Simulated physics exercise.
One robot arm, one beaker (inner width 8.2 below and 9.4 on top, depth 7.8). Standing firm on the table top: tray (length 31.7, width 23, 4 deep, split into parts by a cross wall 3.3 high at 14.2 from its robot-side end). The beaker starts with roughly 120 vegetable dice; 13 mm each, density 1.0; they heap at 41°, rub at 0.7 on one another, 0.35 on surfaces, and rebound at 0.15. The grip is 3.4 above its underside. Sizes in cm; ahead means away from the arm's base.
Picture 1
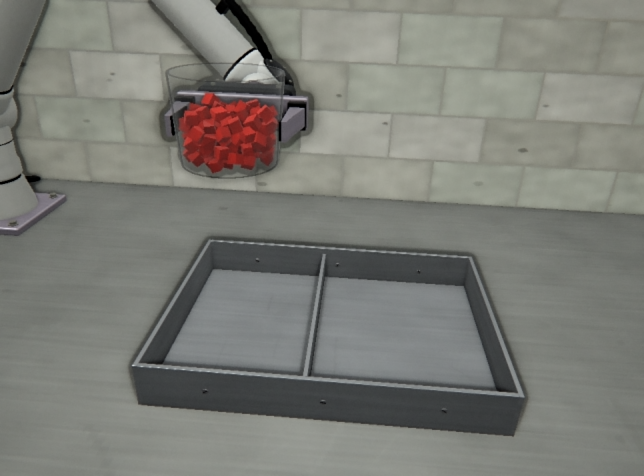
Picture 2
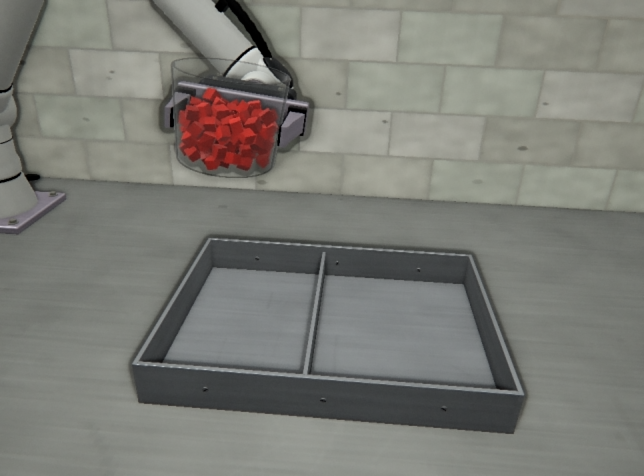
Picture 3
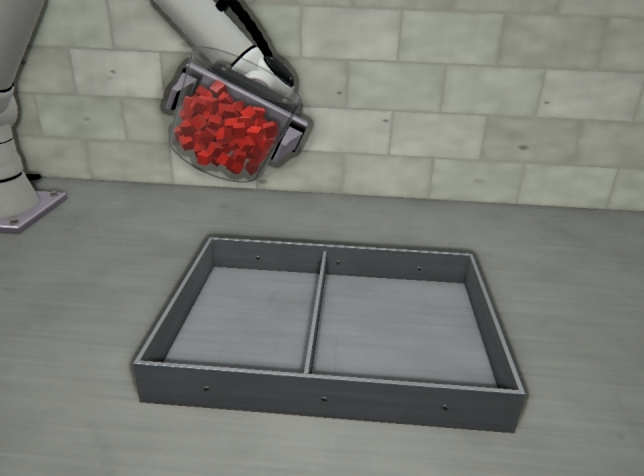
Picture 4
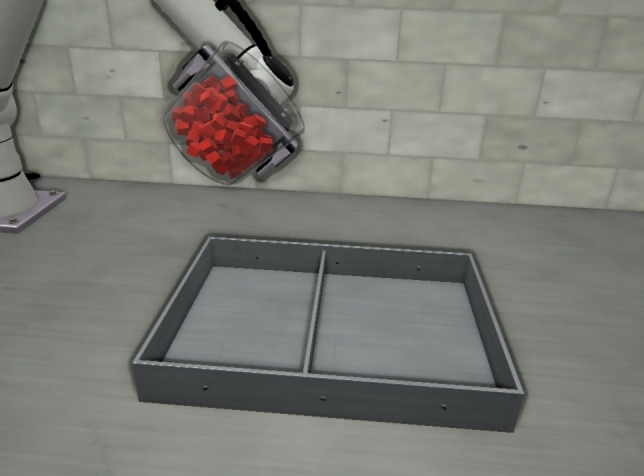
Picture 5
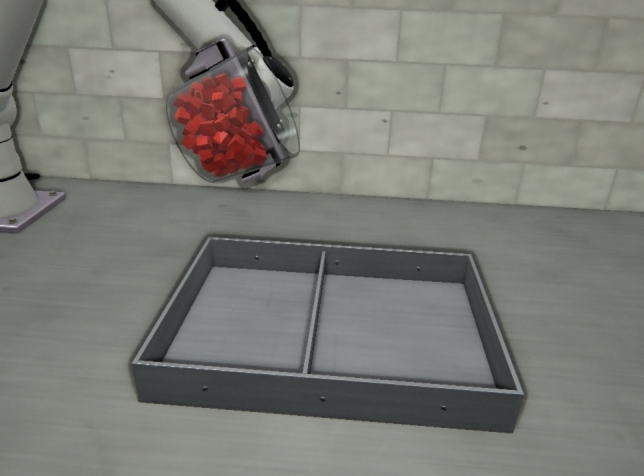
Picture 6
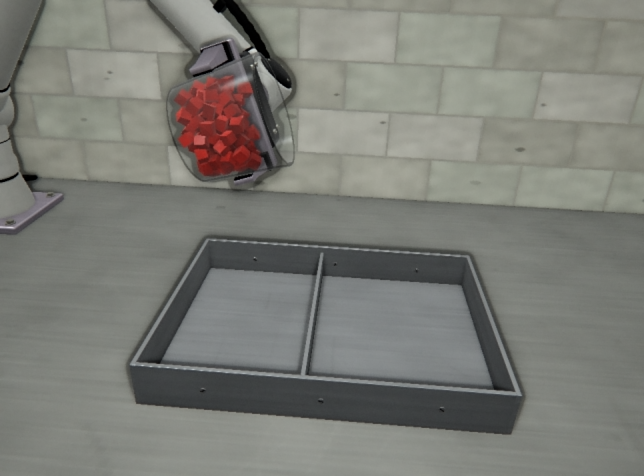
Clear beaker of red chunks tilting steeply in a robot arm's grip, high above and behind an empty two-part grey tray.
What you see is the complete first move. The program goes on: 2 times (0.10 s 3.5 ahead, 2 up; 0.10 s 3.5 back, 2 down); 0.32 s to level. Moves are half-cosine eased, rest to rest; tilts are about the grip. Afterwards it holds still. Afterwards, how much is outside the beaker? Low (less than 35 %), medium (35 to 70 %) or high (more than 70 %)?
A high share, more than 70 %, ends outside the beaker.
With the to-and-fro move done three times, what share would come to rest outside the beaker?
Then about 85 per cent.
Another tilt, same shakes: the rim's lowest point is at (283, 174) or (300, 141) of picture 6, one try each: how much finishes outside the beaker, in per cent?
Some 100 and 40 per cent.
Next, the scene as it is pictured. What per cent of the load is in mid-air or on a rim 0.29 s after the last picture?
About 47 per cent.
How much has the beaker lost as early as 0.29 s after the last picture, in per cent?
Near 55 per cent so far.
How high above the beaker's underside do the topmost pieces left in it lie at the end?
Some 4.5 cm.
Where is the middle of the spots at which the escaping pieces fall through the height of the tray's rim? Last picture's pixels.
Around (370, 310).
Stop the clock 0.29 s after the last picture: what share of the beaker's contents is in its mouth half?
Roughly 60 per cent.
Then, 0.29 s after the last picture, tilted 71° forward, highest piece 24 above the table; 53 in the beaker, 9 in the far-side part, 56 in flight or on a rim.
Then, 0.58 s after the last picture, tilted 30° forward, highest piece 23 above the table; 89 in the far-side part, 23 in the beaker, 6 in the robot-side part.
Then, 0.92 s after the last picture, level, highest piece 23 above the table; 89 in the far-side part, 23 in the beaker, 6 in the robot-side part.
Then, 1.97 s after the last picture, level, highest piece 23 above the table; 89 in the far-side part, 23 in the beaker, 6 in the robot-side part.
Final count, 89 in the far-side part, 23 in the beaker, 6 in the robot-side part. That is 81 % outside the beaker.
